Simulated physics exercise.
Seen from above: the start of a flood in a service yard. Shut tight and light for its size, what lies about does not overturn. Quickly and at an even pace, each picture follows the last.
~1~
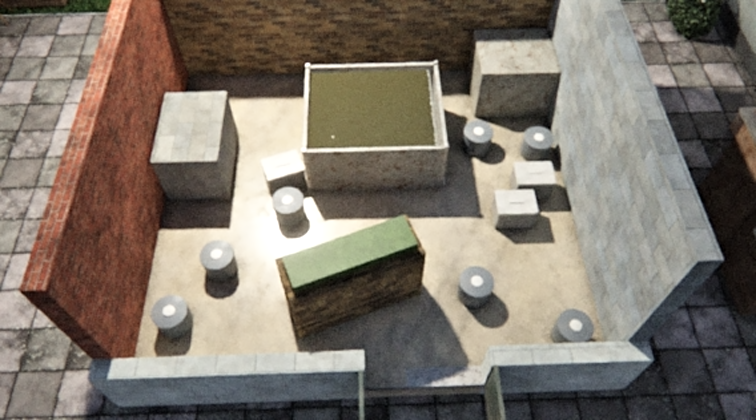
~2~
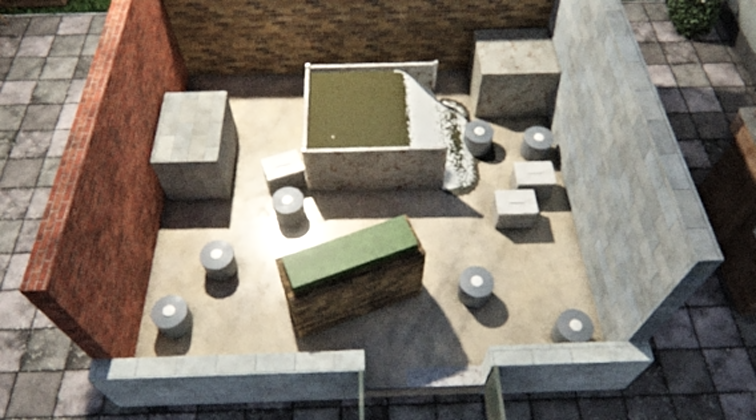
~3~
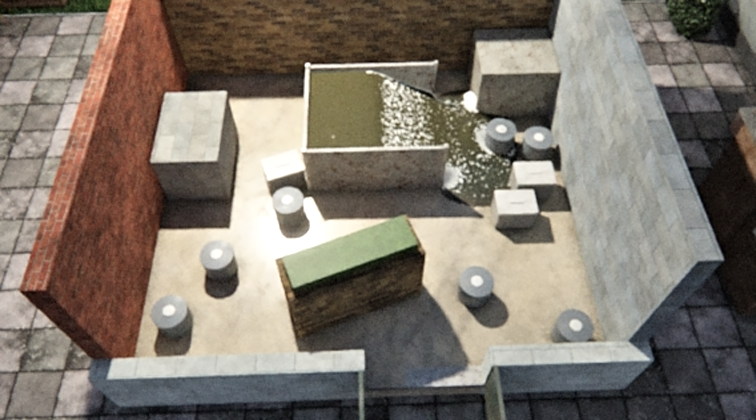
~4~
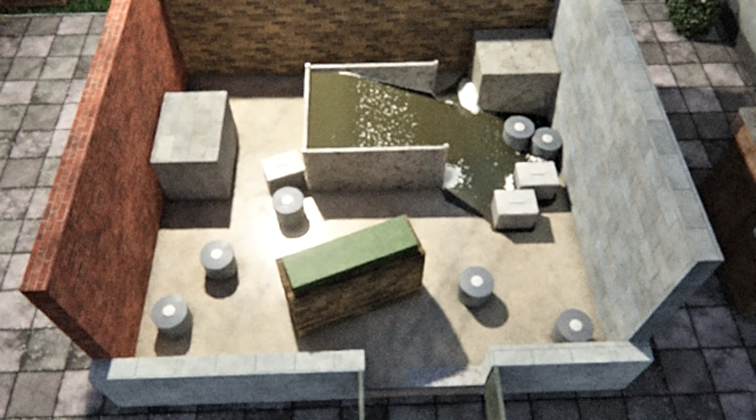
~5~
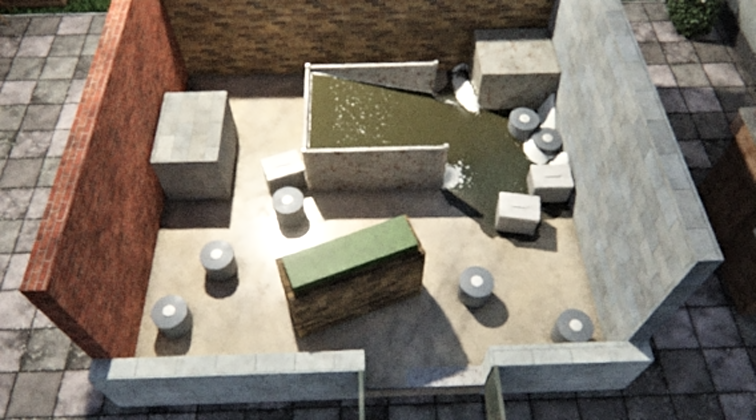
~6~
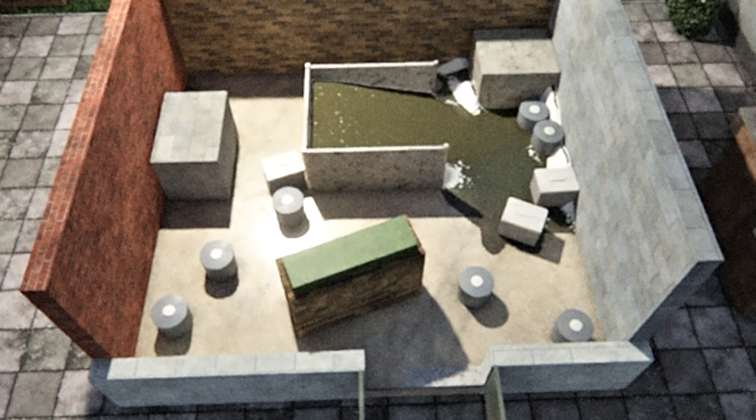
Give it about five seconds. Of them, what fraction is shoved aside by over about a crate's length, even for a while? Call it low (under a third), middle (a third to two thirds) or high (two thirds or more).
High.
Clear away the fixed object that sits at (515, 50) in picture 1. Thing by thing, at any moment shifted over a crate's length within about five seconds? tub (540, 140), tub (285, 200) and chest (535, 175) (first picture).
One by one: Cleared the mark; remained nearby; cleared the mark.
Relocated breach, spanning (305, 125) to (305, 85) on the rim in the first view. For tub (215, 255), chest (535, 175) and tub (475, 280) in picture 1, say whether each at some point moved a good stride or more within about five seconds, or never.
Travels that far, falls short, falls short.
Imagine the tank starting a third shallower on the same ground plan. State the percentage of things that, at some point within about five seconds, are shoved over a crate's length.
Share moved that far: Approx. 60 %.
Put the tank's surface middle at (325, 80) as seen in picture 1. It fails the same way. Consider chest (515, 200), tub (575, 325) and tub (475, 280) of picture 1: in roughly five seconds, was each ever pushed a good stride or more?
Taking them in turn: Got sent well off; got sent well off; got sent well off.
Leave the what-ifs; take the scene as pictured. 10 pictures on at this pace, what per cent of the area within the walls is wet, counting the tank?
Roughly 45 in a hundred.
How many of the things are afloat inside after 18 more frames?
Count: 5.
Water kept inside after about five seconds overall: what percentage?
Around 88 in a hundred.
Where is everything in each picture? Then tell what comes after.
A tub at (479, 131), on the bottom; a chest at (535, 173) rests on the ground; 0 of 10 have shifted, in the first frame.
A tub at (479, 131), on the bottom; a chest at (535, 173), on the bottom; 0 of 10 have shifted, in the second frame.
A tub at (502, 129) rests on the ground, a stride from its start; a chest at (535, 173) rests on the ground; 1 of 10 have shifted, in the third frame.
A tub at (520, 127) rests on the ground, a stride from its start; a chest at (537, 173), on the bottom, close to its start; 2 of 10 have shifted, in the fourth frame.
A tub at (525, 119), afloat, a stride from its start; a chest at (552, 176) rests on the ground, close to its start; 4 of 10 have shifted, in the fifth frame.
A tub at (535, 110), afloat, a stride from its start; a chest at (557, 179), afloat, a stride from its start; 4 of 10 have shifted, in the sixth frame.
A moment on, 3 of 10 are well off their spots; 3 afloat.
Next, 4 of 10 are well off their spots; 4 afloat.
Later, 6 of 10 are well off their spots; 5 afloat.
In the end, 7 of 10 are well off their spots, and 7 have been at some point; 4 afloat.
